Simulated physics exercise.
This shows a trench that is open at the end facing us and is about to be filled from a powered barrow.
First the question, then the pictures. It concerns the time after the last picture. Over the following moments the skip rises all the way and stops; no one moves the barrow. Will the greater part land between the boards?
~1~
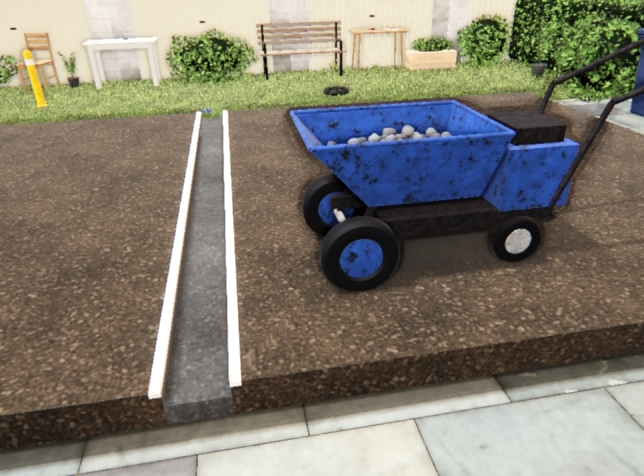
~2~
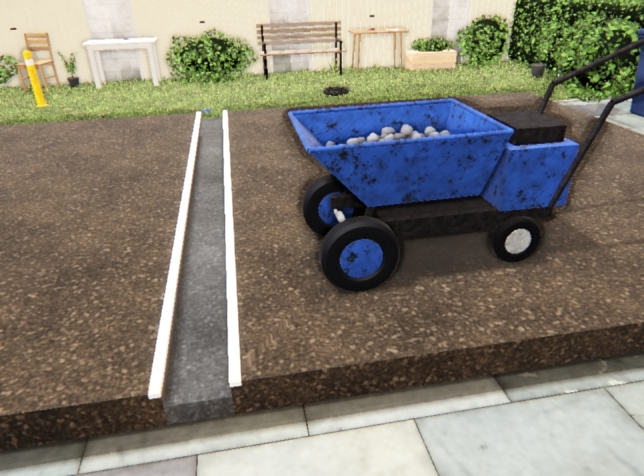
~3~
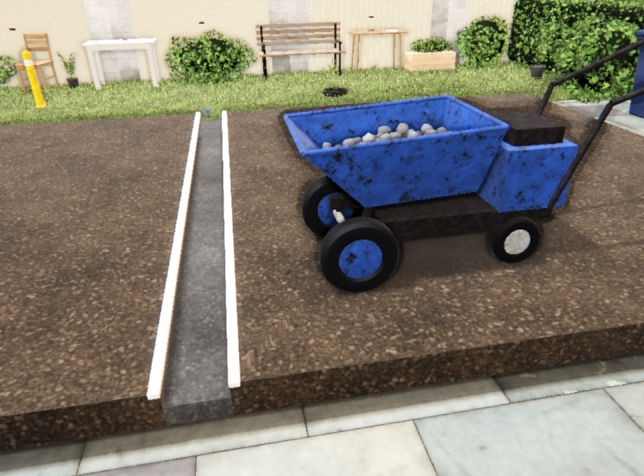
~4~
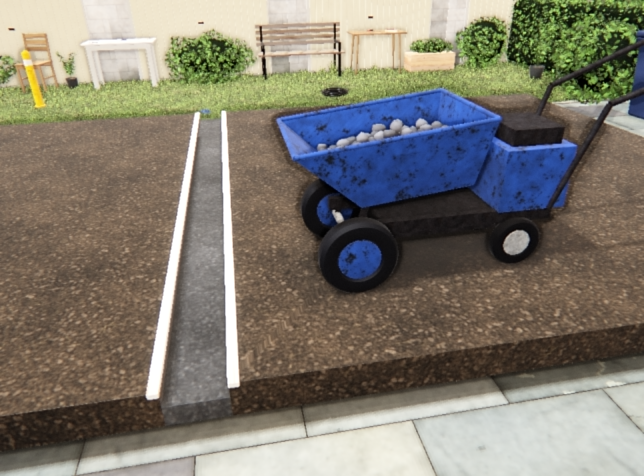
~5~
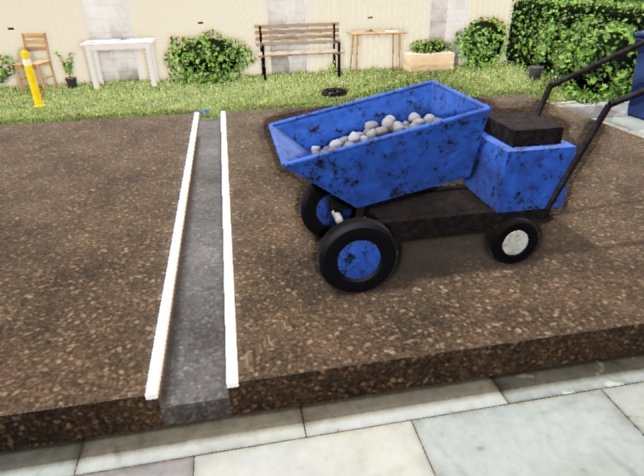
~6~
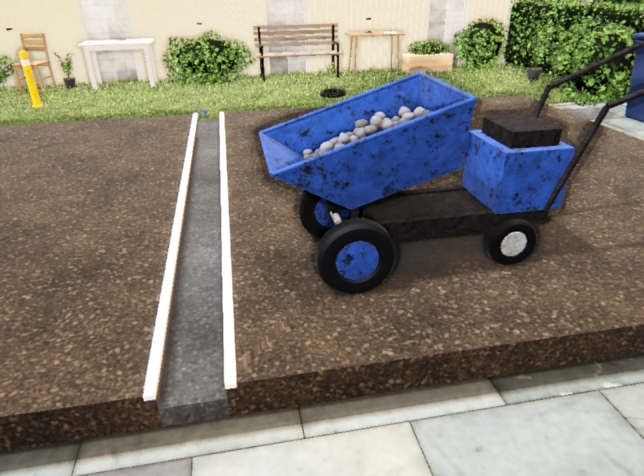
The amount in the trench exceeds half.
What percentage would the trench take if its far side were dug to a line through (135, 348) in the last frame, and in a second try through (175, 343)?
Roughly 80 percent first and 50 percent second.
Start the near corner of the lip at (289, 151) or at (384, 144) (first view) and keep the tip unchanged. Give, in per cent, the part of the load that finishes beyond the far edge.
Roughly 30 per cent, and 0 per cent.
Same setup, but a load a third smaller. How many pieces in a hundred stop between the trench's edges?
I'd say close to 80 per cent of it.
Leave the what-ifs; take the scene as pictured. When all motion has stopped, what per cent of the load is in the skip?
I reckon some 10 percent.
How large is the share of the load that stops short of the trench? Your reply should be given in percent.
Share of load: Near 5 %.
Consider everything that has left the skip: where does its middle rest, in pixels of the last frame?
About pixel (197, 276).
Shortly afterwards, skip tipped steeply; the whole lot in the skip.
Next, skip tipped steeply; all but a few in the skip; only a few short of the trench; a little in or heaped over the trench.
Some moments later, skip tipped right over; near a quarter in the skip; a little short of the trench; near two thirds in or heaped over the trench; a little beyond it.
In the end, skip tipped right over; a little in the skip; a little short of the trench; near two thirds in or heaped over the trench; a little beyond it.
